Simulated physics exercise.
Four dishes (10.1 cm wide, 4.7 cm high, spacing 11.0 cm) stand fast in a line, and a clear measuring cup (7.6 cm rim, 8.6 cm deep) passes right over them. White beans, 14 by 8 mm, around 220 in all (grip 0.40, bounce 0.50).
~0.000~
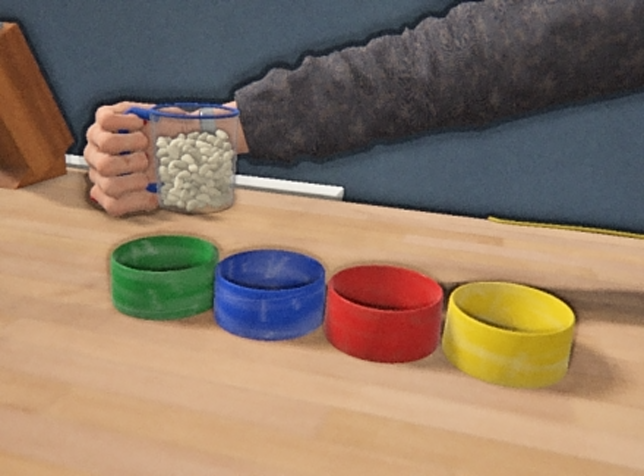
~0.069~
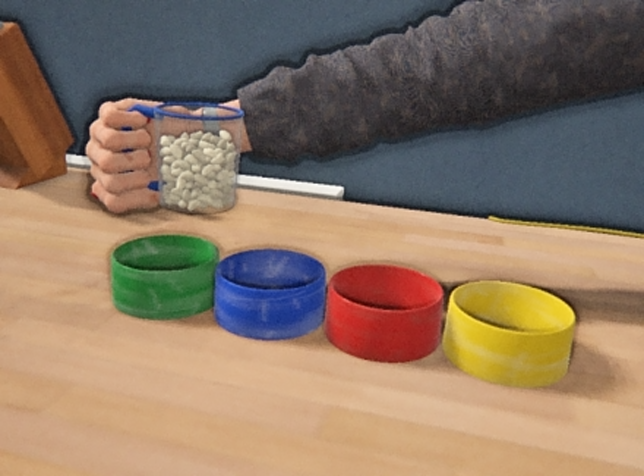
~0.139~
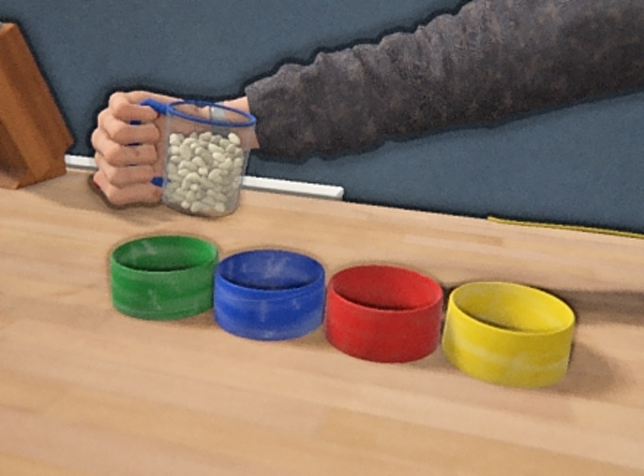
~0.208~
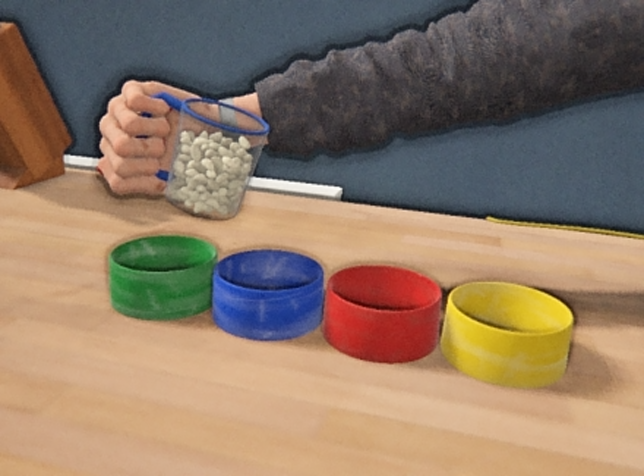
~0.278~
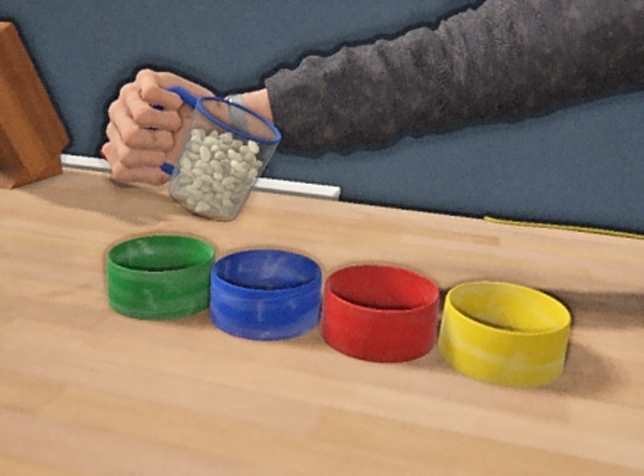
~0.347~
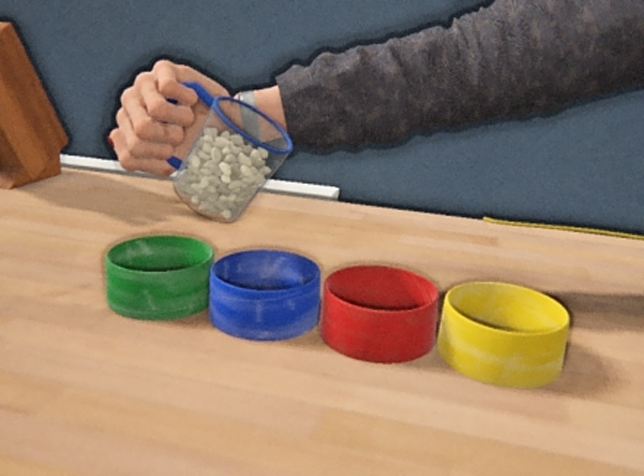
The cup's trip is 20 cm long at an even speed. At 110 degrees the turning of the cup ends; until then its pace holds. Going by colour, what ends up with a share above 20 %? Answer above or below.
Red above, blue below, green below, yellow above, counter below.
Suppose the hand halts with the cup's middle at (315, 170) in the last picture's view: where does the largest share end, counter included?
The winner: Red.
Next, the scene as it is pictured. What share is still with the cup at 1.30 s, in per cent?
Some 40 per cent of the load.
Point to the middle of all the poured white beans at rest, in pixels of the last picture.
At about (415, 329).
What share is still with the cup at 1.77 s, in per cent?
Some 0 per cent of the load.
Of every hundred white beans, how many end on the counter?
Some 15 per cent.
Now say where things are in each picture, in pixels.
In the first picture, cup at (196, 158), tilt 0 degrees, lip at (235, 115), moved 0.0 cm; middle of the pieces at (197, 170); green dish at (166, 253); blue dish at (271, 269); red dish at (386, 287); yellow dish at (511, 307).
In the second picture, cup at (199, 158), tilt 2 degrees, lip at (239, 116), moved 0.3 cm; middle of the pieces at (199, 170).
In the third picture, cup at (206, 159), tilt 9 degrees, lip at (252, 124), moved 1.1 cm; middle of the pieces at (205, 172).
In the fourth picture, cup at (214, 160), tilt 16 degrees, lip at (265, 132), moved 2.0 cm; middle of the pieces at (212, 172).
In the fifth picture, cup at (221, 161), tilt 24 degrees, lip at (277, 141), moved 2.9 cm; middle of the pieces at (218, 173).
In the sixth picture, cup at (230, 163), tilt 32 degrees, lip at (288, 151), moved 3.9 cm; middle of the pieces at (225, 173); green dish at (161, 253); blue dish at (266, 270); red dish at (381, 287); yellow dish at (506, 307). The cup turns about 110 degrees a second and travels 13 cm a second.
Then, at 0.92 s, tilt 95 degrees; cup holds 95 %.
Then, at 1.30 s, tilt 110 degrees; cup holds 40 %, red 45 %.
After 1.77 s, tilt 110 degrees; cup holds 0 %, red 50 %, yellow 35 %.
By 2.5 s all is still; red 50 %, blue 0 %, green 0 %, yellow 40 %, counter 15 %.
